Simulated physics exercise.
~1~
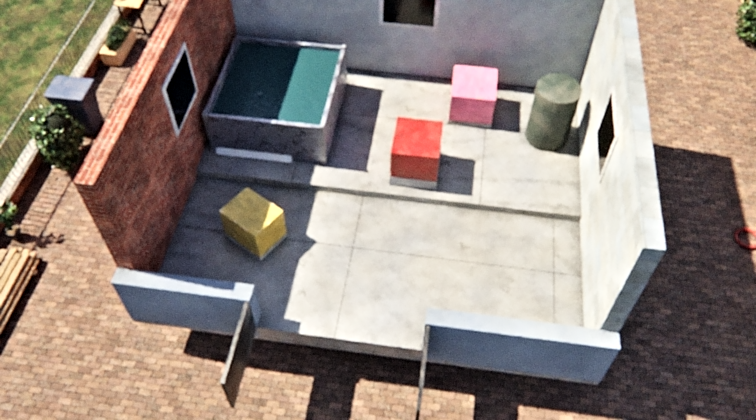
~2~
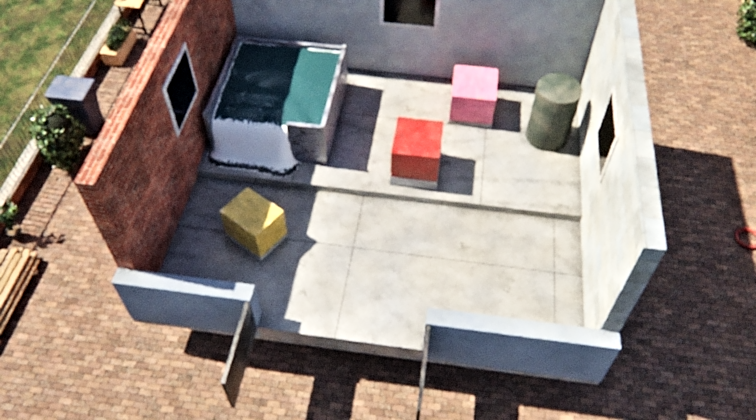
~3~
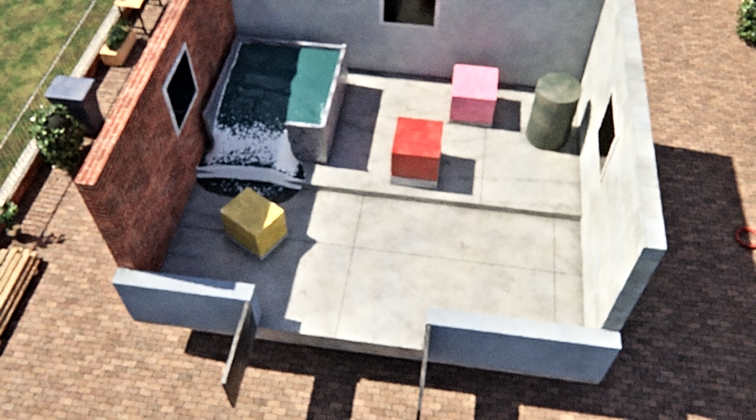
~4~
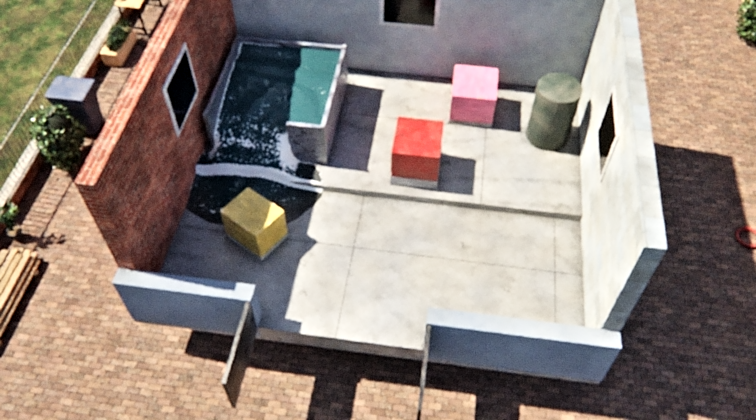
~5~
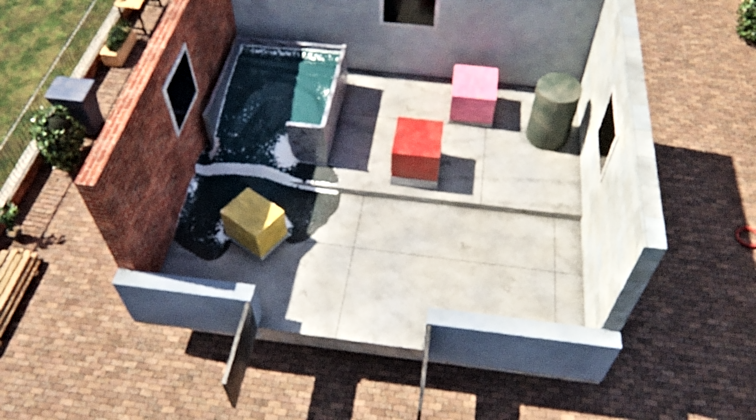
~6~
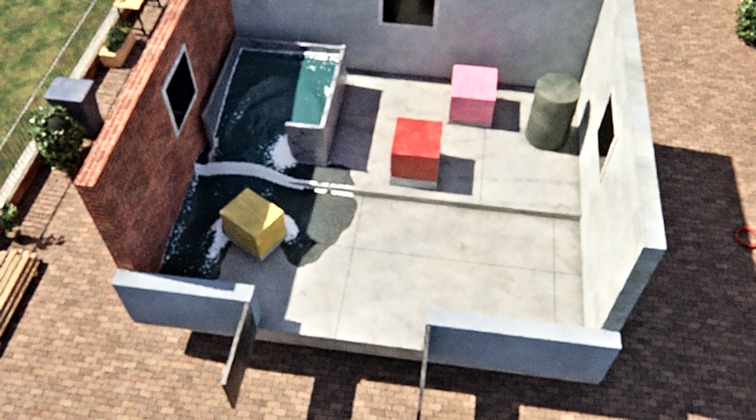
To begin with, an open tank of dark green water stands whole and still in a walled, two-level yard. Its front side gives way and water pours out in a foaming sheet, dropping over the step to the lower floor. The dark pool then spreads around the yellow block toward the front wall.
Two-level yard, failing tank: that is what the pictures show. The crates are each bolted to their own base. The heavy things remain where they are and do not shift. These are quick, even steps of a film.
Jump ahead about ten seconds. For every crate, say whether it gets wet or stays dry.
My prediction: The pink crate will be spared; the red crate will be spared; the yellow crate will be hit by the water.
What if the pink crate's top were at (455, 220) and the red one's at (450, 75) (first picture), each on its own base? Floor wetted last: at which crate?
Judging by the pictures, the one in red.
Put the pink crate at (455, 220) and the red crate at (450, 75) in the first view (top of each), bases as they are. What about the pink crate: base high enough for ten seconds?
Result for pink: Overtopped.
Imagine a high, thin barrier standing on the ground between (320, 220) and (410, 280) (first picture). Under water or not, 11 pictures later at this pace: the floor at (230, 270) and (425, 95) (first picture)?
Reached, untouched.
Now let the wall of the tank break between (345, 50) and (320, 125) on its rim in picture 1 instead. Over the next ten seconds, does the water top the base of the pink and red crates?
In my view the pink crate gets reached, and the red crate gets reached.
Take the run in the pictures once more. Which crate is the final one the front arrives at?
Crate: The pink crate.
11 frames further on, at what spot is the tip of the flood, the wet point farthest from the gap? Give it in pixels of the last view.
Approximate pixel: (518, 346).
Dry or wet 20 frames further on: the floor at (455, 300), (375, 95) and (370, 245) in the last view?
First inundated, second spared, third inundated.
A moment on, water covers 25 % of the floor; the pink crate not reached, the red crate water round its plinth, the yellow crate water round its plinth.
Next, water covers 50 % of the floor; the pink crate not reached, the red crate water round its plinth, the yellow crate water round its plinth.
Then, water covers 60 % of the floor; the pink crate not reached, the red crate water round its plinth, the yellow crate water round its plinth.
Later, water covers 75 % of the floor; the pink crate water round its plinth, the red crate water round its plinth, the yellow crate water round its plinth.
In the end, water covers 85 % of the floor; the pink crate stayed above the water, the red crate stayed above the water, the yellow crate was topped.
